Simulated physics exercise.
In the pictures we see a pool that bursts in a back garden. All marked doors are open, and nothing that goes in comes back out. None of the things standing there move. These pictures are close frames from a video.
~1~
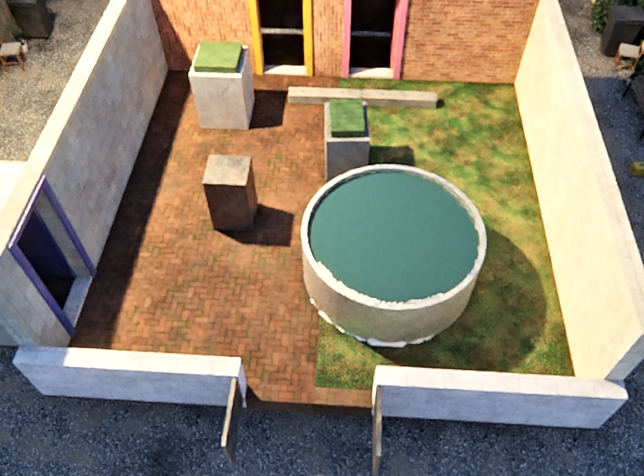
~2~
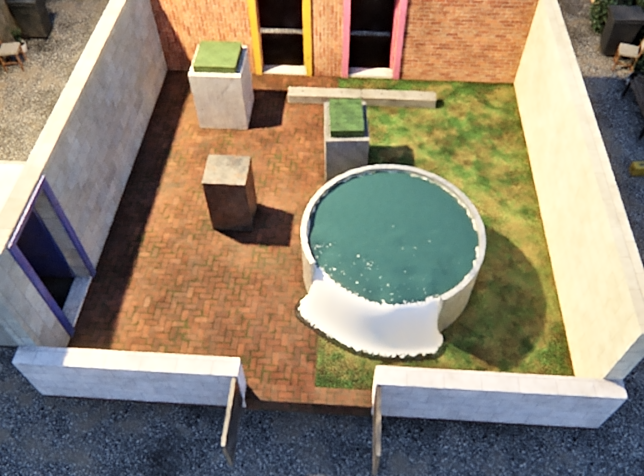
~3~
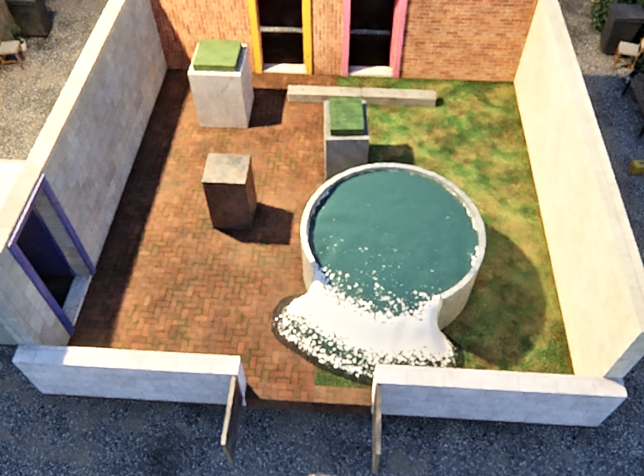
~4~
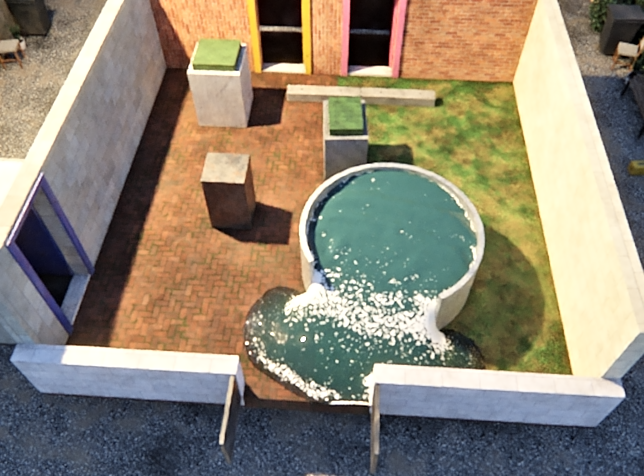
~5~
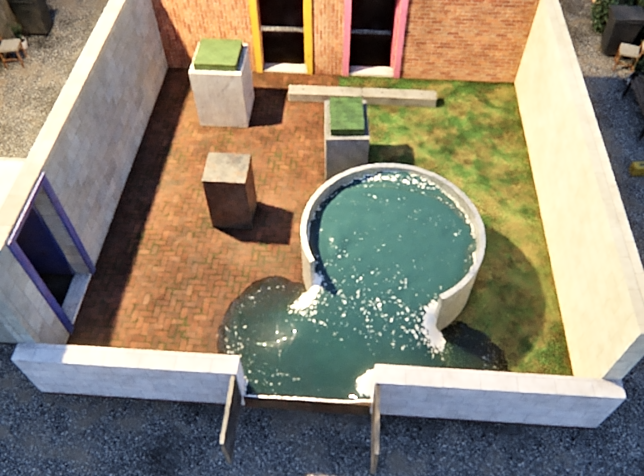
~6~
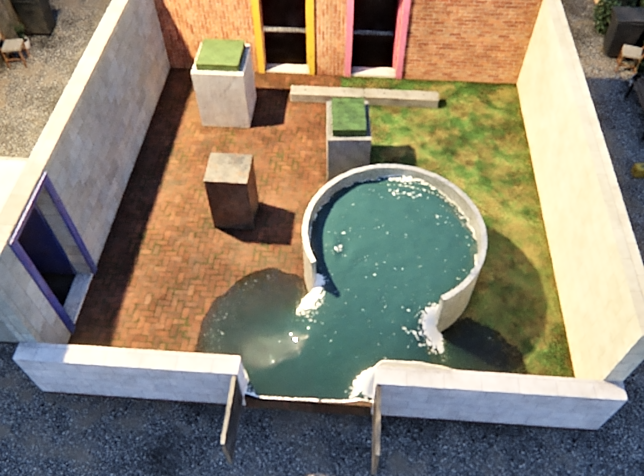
To begin with, a round pool of still, teal water stands whole in a walled garden of brick paving and grass. Its near side bursts open, and white, foaming water pours out toward the front gap. The water then spreads into a dark pool along the low front wall, its foam thinning.
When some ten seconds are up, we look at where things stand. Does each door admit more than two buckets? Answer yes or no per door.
Answers: The yellow door: No; the blue door: Yes; the pink door: No.
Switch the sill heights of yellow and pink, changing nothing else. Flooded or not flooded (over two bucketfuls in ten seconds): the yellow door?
After the swap, the yellow door falls short.
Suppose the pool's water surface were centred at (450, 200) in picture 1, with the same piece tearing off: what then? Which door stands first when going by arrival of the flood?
The door meant here is the blue-painted one.
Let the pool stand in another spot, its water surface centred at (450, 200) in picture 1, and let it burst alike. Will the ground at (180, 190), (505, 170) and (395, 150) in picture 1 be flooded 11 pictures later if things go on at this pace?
Spared, spared, spared.
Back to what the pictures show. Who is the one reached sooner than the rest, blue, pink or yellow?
That's the blue-painted one.
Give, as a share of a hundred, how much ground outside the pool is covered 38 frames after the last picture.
I reckon around 75 %.
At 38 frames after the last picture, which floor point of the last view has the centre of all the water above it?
Roughly (377, 247).
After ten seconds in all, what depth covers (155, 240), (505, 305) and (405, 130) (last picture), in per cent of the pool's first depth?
In turn 2, 8 and 8 in a hundred.
A moment on, water covers 20 % of the floor; the yellow door not reached, the blue door not reached, the pink door not reached.
Next, water covers 25 % of the floor; the yellow door not reached, the blue door under two buckets in, the pink door not reached.
Then, water covers 40 % of the floor; the yellow door not reached, the blue door over two buckets in, the pink door not reached.
Later, water covers 75 % of the floor; the yellow door not reached, the blue door far over two buckets in, the pink door not reached.
In the end, water covers 95 % of the floor; the yellow door wet at the sill, nothing in, the blue door far over two buckets in, the pink door wet at the sill, nothing in.
